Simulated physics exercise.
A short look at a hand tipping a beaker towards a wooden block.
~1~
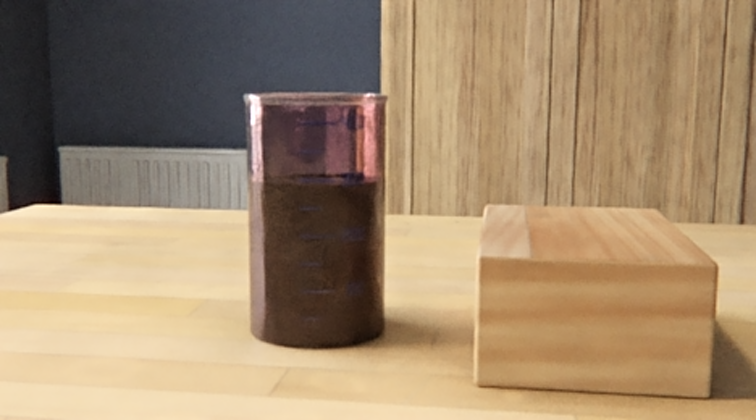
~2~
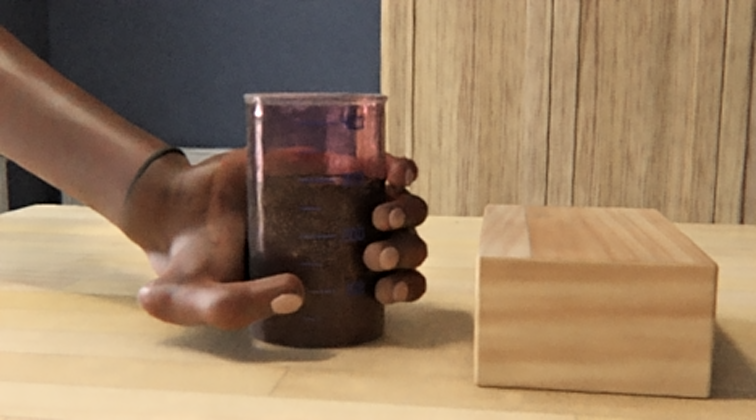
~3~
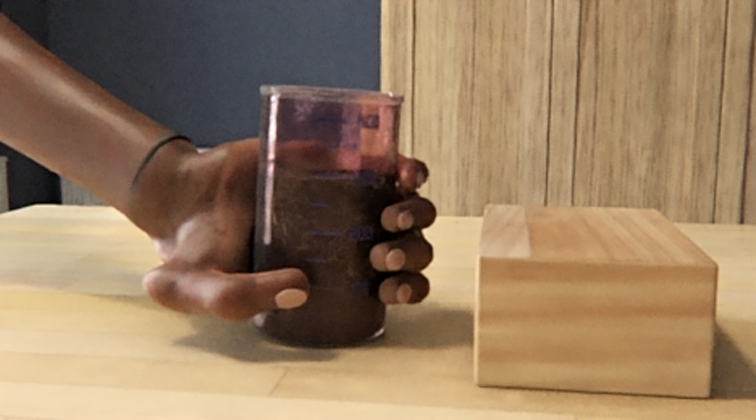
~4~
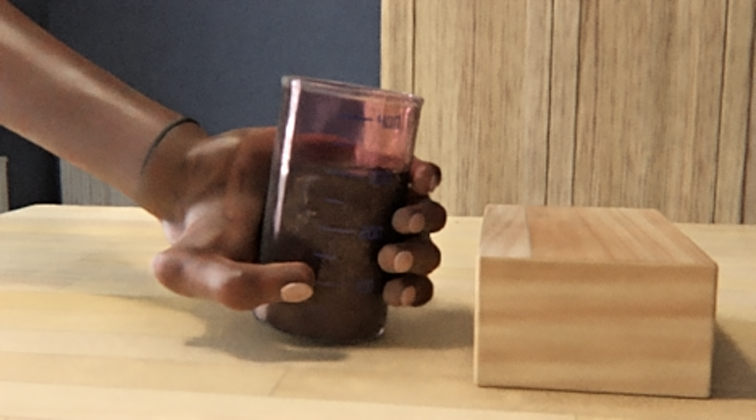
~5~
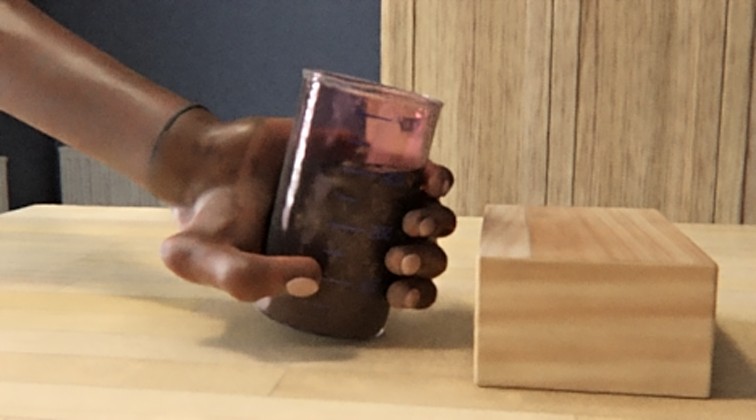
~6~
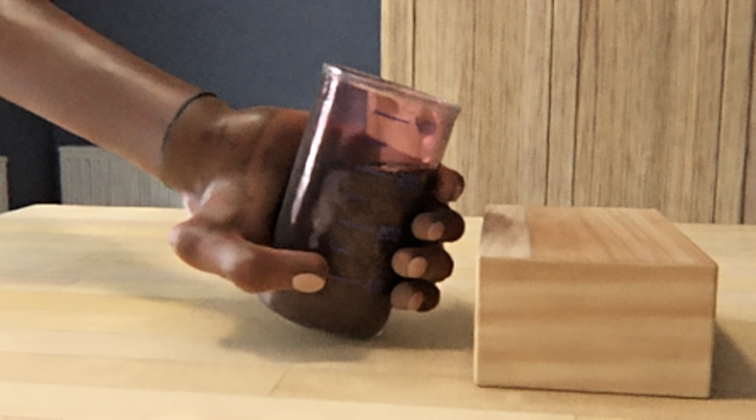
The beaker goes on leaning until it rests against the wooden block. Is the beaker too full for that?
As it turns out, it keeps it all in.
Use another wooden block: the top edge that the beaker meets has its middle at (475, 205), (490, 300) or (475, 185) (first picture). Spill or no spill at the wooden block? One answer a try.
One after the other: Keeps it in, runs over, is safe.
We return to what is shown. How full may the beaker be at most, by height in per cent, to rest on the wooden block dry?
Roughly 80 per cent.
Next, the beaker leans by about 30°; its rim is dry.
After that, the beaker leans by about 35°; its rim is dry.
Finally, the beaker leans by about 40°, against the wooden block; its rim is dry.
